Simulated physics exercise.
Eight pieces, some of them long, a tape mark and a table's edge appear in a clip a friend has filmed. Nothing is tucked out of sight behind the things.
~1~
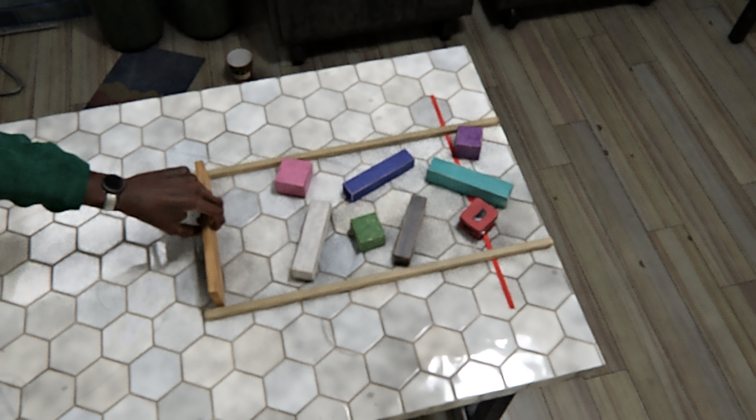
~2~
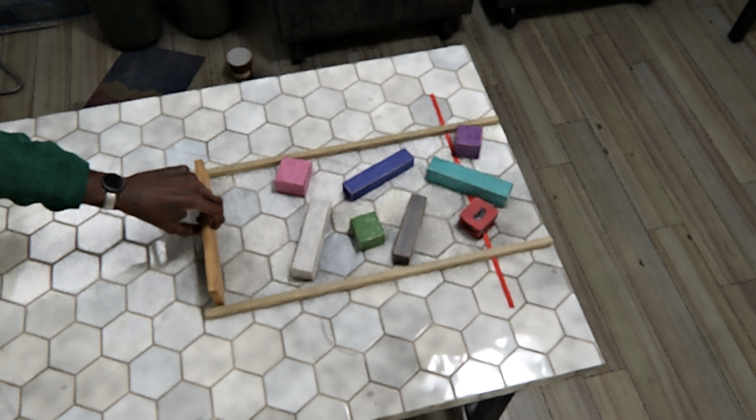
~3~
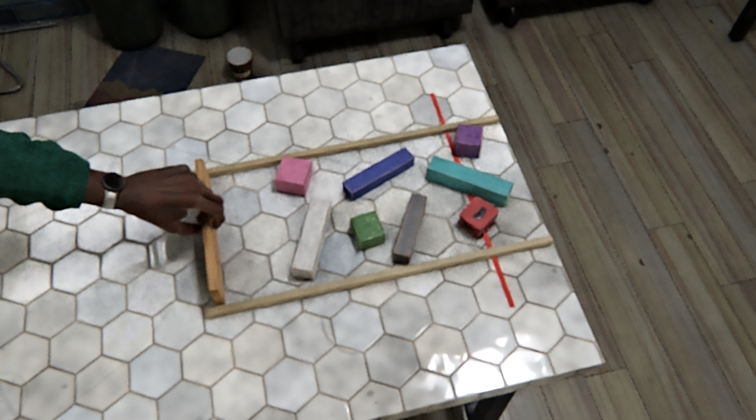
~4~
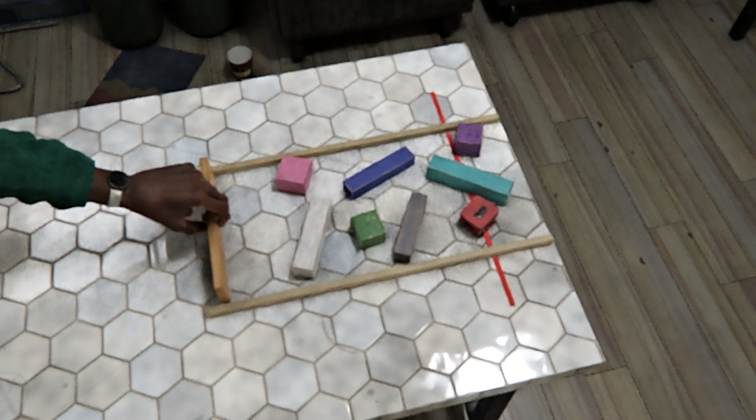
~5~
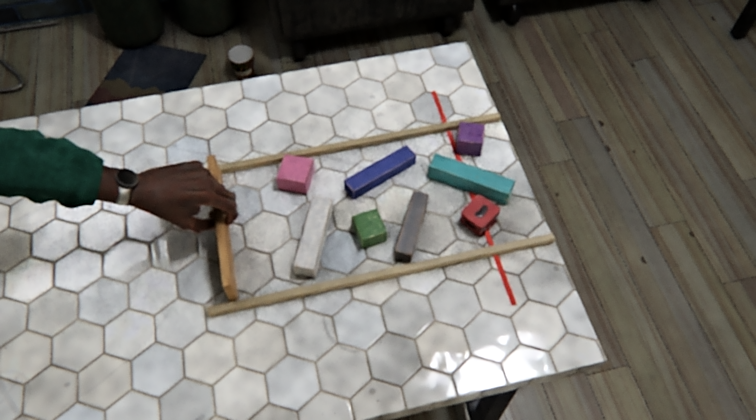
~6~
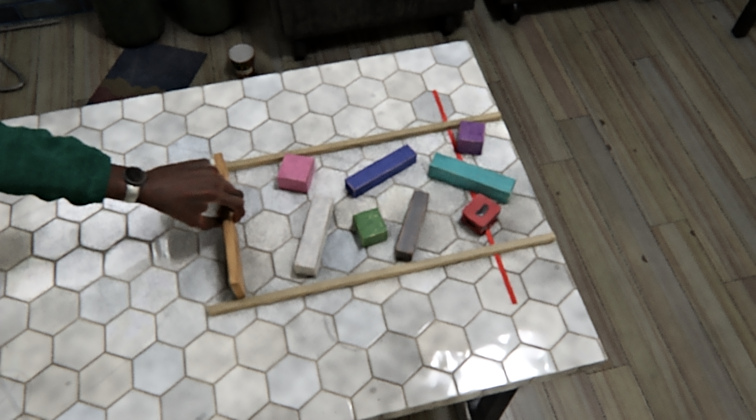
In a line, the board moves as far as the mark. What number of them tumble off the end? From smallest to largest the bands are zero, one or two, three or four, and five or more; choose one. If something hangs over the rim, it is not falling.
The right band is three or four.
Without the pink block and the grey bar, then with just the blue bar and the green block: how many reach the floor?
Falls come to 0 the first time and 0 the other time.
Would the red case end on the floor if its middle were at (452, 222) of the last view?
It drops down.
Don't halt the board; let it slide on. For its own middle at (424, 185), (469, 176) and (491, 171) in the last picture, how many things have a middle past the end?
In that order 0, 3 and 5.
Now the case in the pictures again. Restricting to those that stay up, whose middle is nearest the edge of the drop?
That would be the grey bar.
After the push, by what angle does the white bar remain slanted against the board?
Around 0 degrees.
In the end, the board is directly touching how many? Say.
Counting them up gives 2.
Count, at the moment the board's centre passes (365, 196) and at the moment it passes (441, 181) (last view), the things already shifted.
Tally: First 5; then 8.
Early on, none off yet; purple block at rest near (471, 138); turquoise bar at rest near (471, 177); red case at rest near (480, 215).
A while later, none off yet; purple block travelled about its own width near (493, 142); turquoise bar travelled a little near (501, 176); red case travelled about its own width near (519, 212).
Finally, the number that fall off is three or four; lost, red case, turquoise bar and purple block.
